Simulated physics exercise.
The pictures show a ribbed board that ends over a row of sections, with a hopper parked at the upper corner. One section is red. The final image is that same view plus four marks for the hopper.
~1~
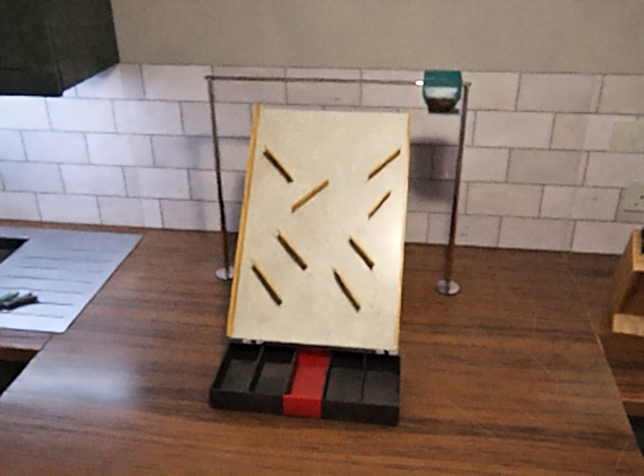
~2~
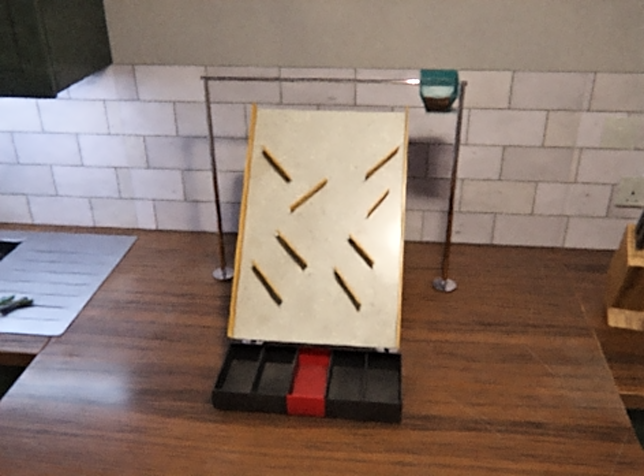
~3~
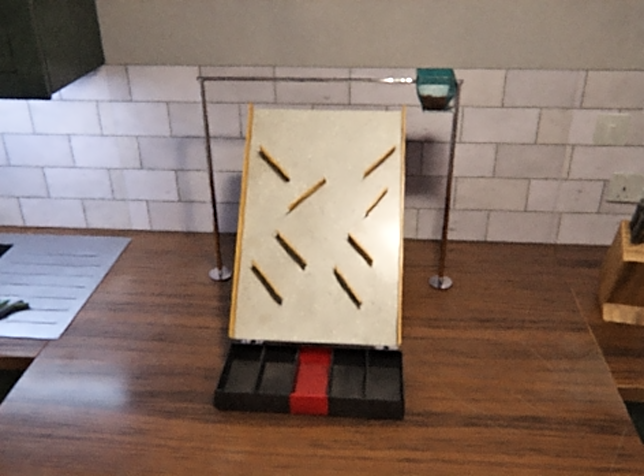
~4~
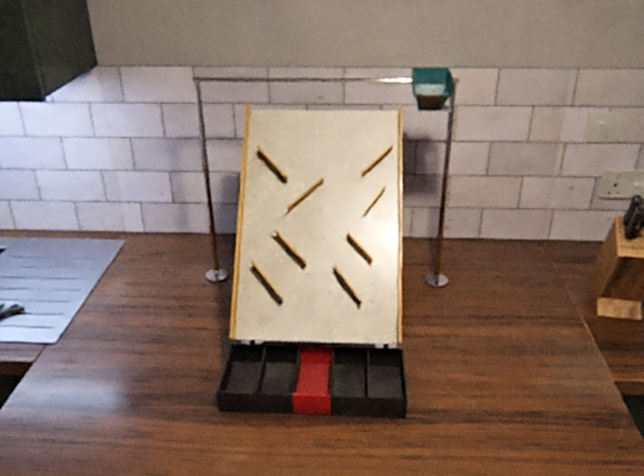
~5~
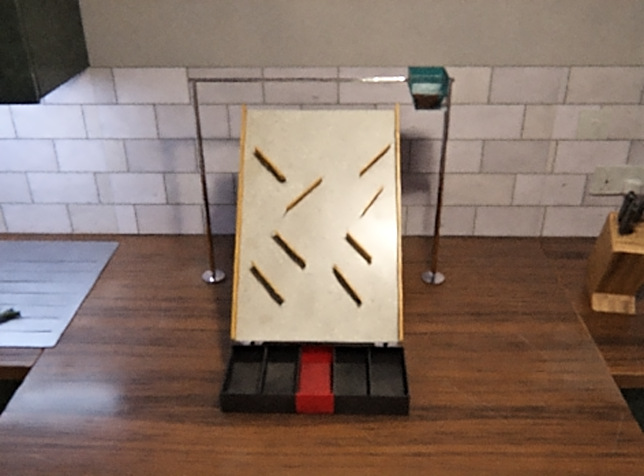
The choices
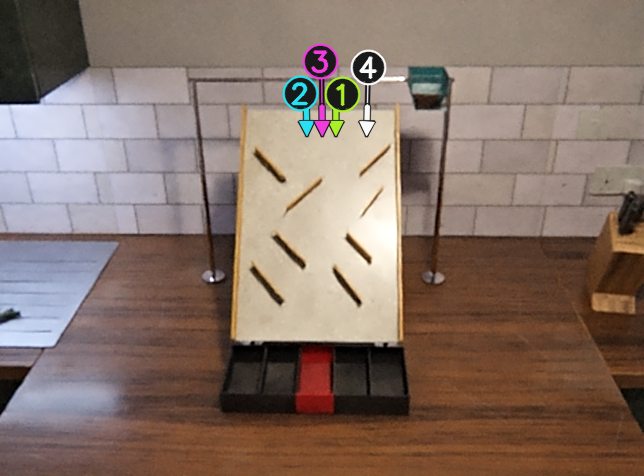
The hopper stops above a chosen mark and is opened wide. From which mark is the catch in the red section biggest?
The best mark is 4.
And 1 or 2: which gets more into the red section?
Here it is mark 2.
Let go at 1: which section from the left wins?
The fifth from the left.
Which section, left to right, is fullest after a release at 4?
It is the third one.
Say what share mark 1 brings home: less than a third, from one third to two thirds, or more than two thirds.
Less than a third.
On the marked copy, mark 1 meets the board at (335, 130); mark 2 meets the board at (306, 130); mark 3 meets the board at (322, 130); mark 4 meets the board at (366, 130).
With 1, about a quarter in the red section, about two thirds in other sections, a small part outside the box.
With 2, about a third in the red section, about two thirds in other sections, a stray few outside the box.
With 3, about a quarter in the red section, about two thirds in other sections, a small part outside the box.
With 4, about half in the red section, about a third in other sections, a small part outside the box.
